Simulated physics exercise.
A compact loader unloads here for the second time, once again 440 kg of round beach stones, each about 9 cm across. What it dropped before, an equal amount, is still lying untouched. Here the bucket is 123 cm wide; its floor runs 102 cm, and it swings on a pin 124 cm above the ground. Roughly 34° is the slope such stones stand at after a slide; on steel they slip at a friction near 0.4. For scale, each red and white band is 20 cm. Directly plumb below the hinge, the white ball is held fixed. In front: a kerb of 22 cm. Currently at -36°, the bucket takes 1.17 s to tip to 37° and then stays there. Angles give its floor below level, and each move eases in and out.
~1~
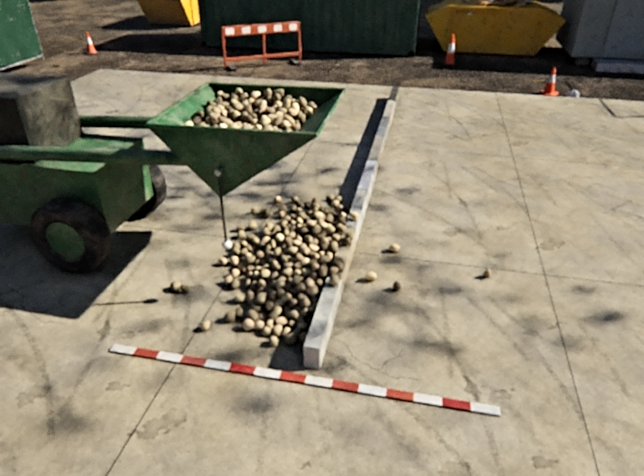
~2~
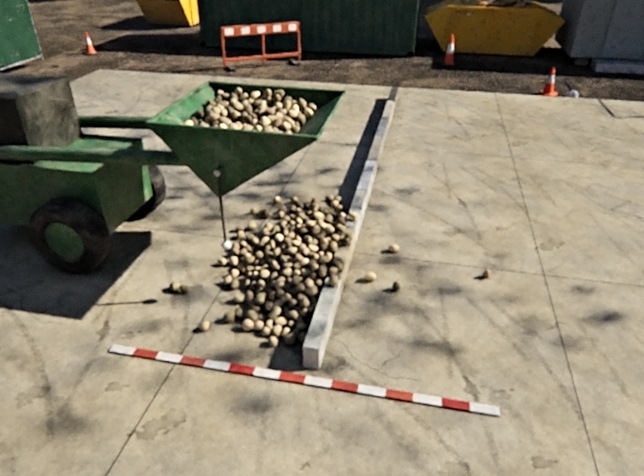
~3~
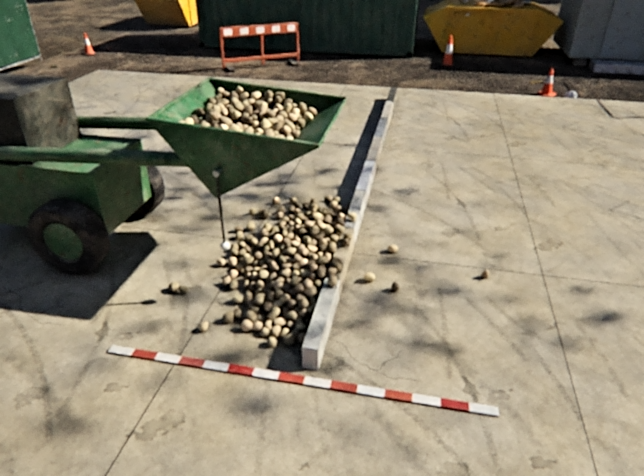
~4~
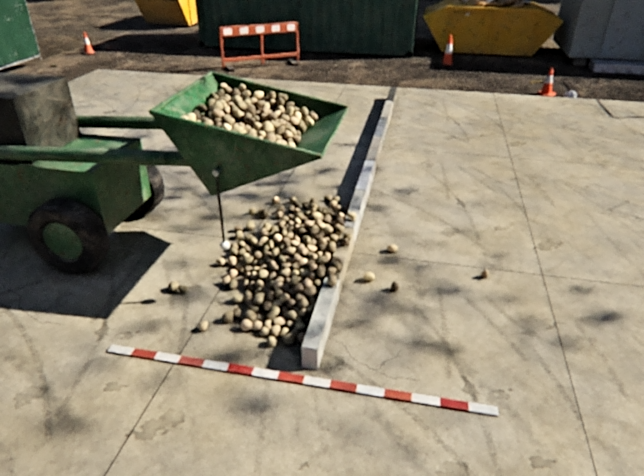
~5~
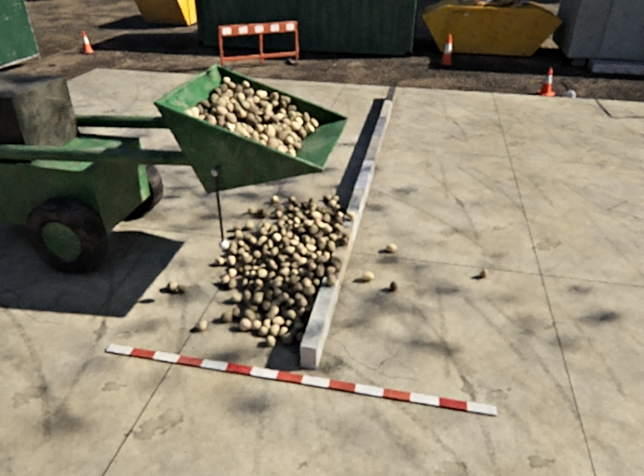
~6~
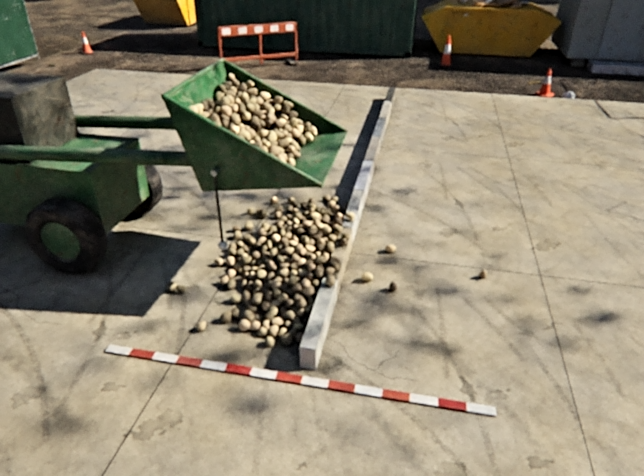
A green loader's bucket full of round stones slowly tilted forward, its back edge rising and its front lip dropping to the right, while the heap of stones beside the kerb below lay still.
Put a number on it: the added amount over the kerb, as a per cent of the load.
72 percent, roughly.
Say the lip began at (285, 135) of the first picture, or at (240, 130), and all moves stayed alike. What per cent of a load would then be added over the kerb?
About 40 and 5 per cent.
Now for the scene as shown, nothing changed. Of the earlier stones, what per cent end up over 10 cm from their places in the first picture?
Around 0 in a hundred.
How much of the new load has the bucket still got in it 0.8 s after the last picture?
Around 65 in a hundred.
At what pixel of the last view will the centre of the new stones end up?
In the last view, somewhere near (377, 267).
Then, 0.4 s after the last picture the floor is at 26°; in per cent of one load, 100 in the bucket, 99 on this side of the kerb, 1 over the kerb; the foremost stones are at (376, 255).
Then, 0.8 s after the last picture the floor is at 37°; in per cent of one load, 65 in the bucket, 132 on this side of the kerb, 3 over the kerb; the foremost stones are at (382, 255).
Then, 1.1 s after the last picture the floor is at 37°; in per cent of one load, 15 in the bucket, 143 on this side of the kerb, 42 over the kerb; the foremost stones are at (430, 269).
Then, 4.0 s after the last picture the floor is at 37°; in per cent of one load, 0 in the bucket, 128 on this side of the kerb, 72 over the kerb; the foremost stones are at (550, 294). Net gain over the kerb, 72.
